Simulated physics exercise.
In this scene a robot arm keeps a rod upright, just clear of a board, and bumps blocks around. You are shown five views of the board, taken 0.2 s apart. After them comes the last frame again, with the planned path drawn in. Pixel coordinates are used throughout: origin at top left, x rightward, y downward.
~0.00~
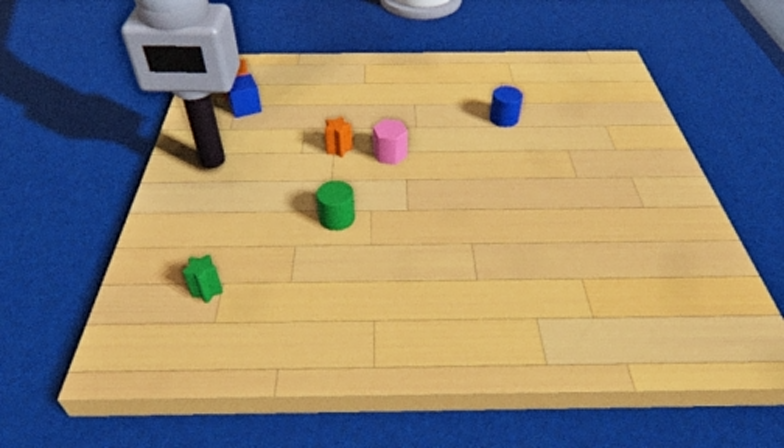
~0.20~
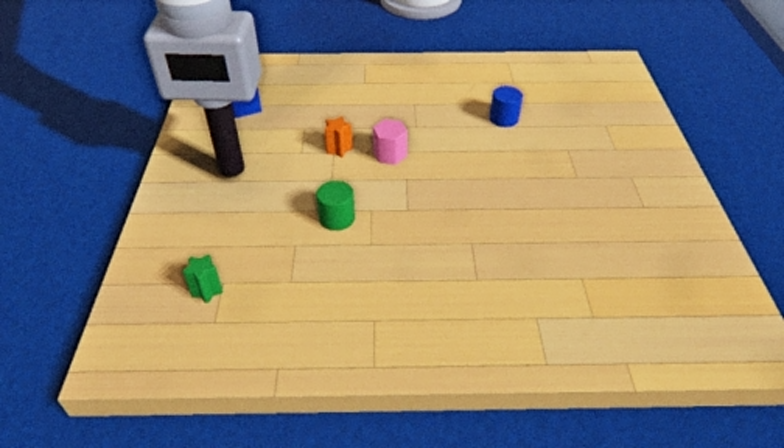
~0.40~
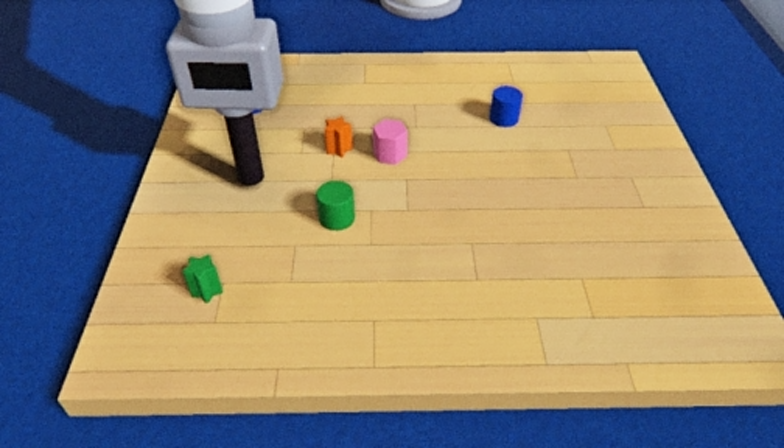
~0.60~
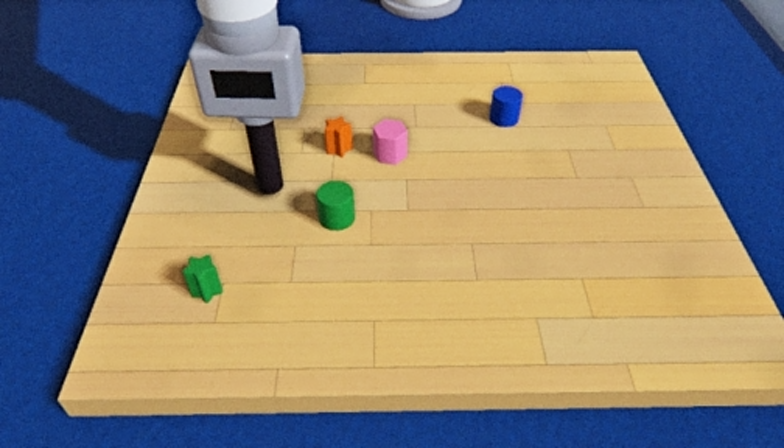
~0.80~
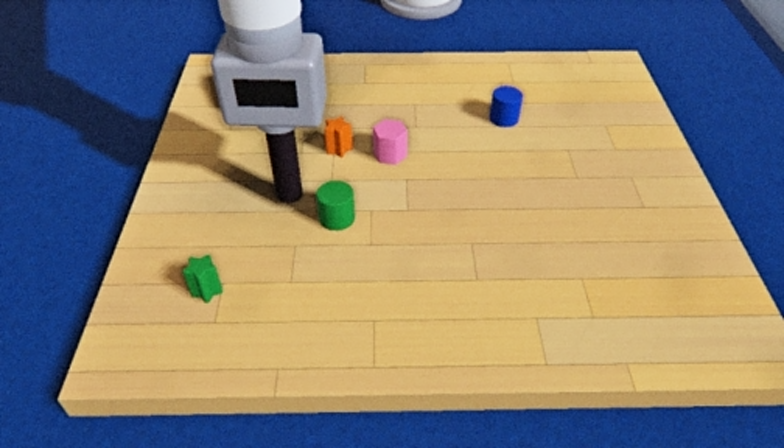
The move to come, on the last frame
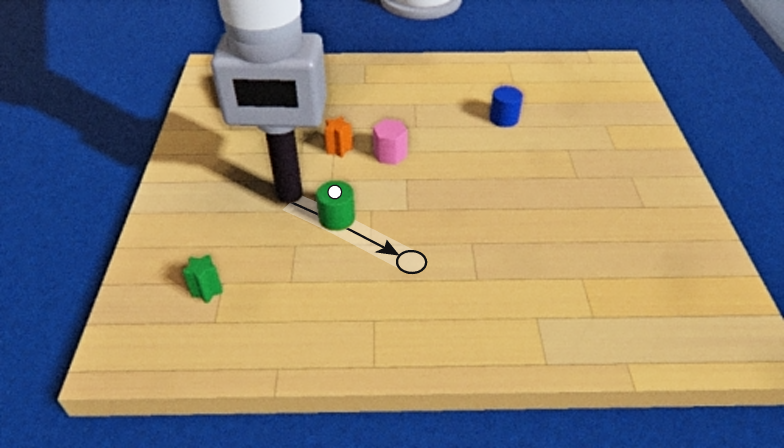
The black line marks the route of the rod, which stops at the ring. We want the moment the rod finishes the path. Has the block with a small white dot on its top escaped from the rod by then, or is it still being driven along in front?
Shed along the way.
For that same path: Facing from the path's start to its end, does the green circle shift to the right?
My answer is no.
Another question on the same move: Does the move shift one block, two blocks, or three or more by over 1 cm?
I'd say one block gets moved.
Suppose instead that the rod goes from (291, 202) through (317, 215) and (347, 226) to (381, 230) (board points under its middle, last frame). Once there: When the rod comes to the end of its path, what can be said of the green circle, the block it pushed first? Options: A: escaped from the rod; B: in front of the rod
Letter B.
Path on the board, straight from (291, 202) to (412, 262); the dot is on the green circle.
On the path given first. One third of the way, rod at (330, 213); green circle at (360, 200).
Two thirds of the way, rod at (369, 232); green circle at (402, 207).
At the end, rod at (412, 254); green circle at (418, 209).
